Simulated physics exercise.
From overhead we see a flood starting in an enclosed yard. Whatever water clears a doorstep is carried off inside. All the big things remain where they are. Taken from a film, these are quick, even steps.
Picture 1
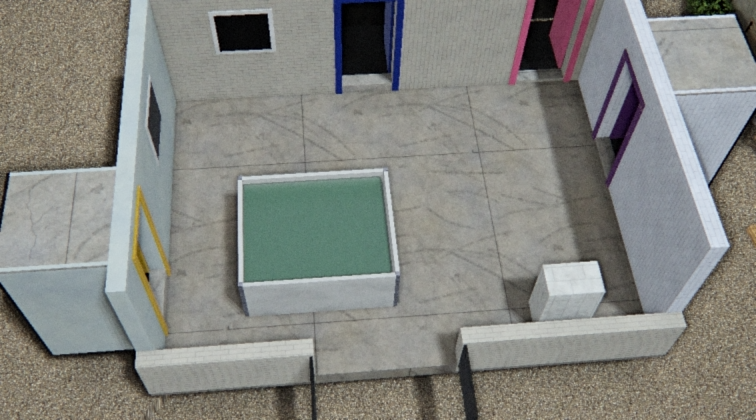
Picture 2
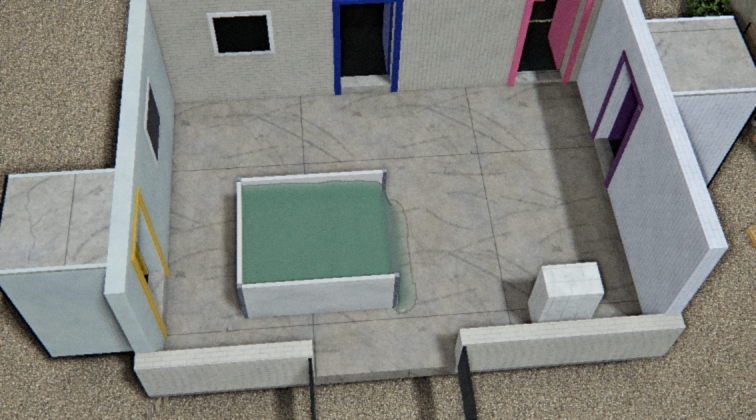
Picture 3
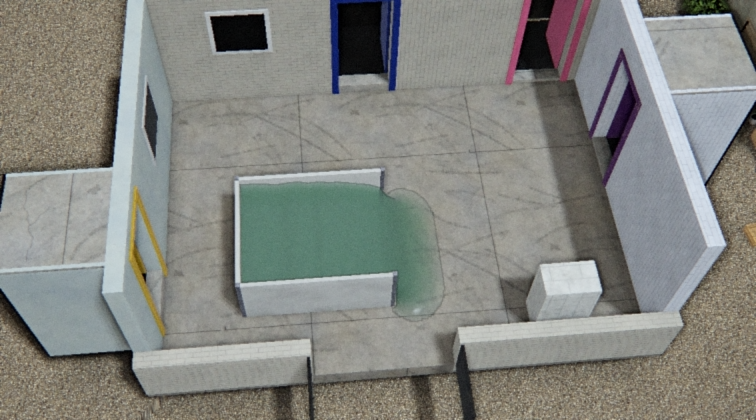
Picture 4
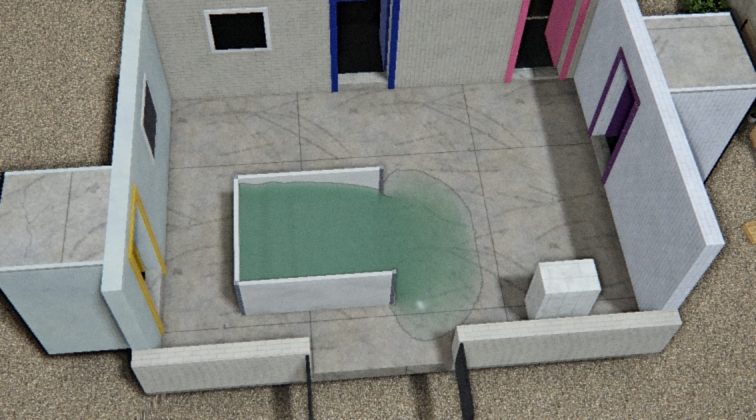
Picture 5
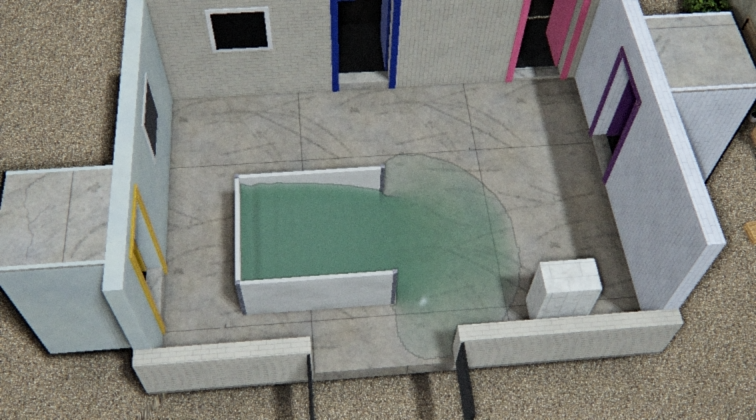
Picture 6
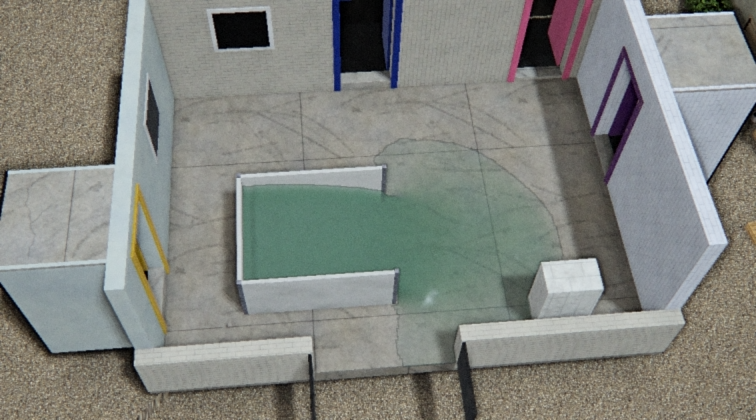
At the start, still green water fills a white-walled rectangular tank in an enclosed yard seen from above. The tank's right side opens, and water pours out onto the paved floor. It fans out to the right, growing thinner and paler as it spreads to the small white block.
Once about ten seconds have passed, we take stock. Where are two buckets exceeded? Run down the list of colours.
Most likely the yellow door gets two buckets or less. Most likely the blue door gets two buckets or less. Most likely the purple door gets too much water. Most likely the pink door gets too much water.
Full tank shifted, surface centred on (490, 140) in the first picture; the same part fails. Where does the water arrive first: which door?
It's the door marked purple.
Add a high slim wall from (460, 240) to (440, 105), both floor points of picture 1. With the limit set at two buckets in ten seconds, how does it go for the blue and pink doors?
The blue one exceeds it, the pink one exceeds it.
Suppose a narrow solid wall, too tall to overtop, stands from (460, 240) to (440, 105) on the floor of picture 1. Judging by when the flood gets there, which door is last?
Last comes the yellow door.
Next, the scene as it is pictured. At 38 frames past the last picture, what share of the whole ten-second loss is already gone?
Near 75 %.
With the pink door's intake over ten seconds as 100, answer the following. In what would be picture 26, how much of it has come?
Around 20 in a hundred.
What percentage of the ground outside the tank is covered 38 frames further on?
Estimate: Some 85 in a hundred.
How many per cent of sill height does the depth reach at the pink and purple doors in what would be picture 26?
350 and 260 %, in that order.
A moment on, water covers 45 % of the floor; the yellow door not reached, the blue door not reached, the purple door under two buckets in, the pink door not reached.
Next, water covers 50 % of the floor; the yellow door not reached, the blue door not reached, the purple door over two buckets in, the pink door wet at the sill, nothing in.
Then, water covers 50 % of the floor; the yellow door not reached, the blue door not reached, the purple door far over two buckets in, the pink door far over two buckets in.
Later, water covers 85 % of the floor; the yellow door not reached, the blue door wet at the sill, nothing in, the purple door far over two buckets in, the pink door far over two buckets in.
In the end, water covers 95 % of the floor; the yellow door wet at the sill, nothing in, the blue door wet at the sill, nothing in, the purple door far over two buckets in, the pink door far over two buckets in.
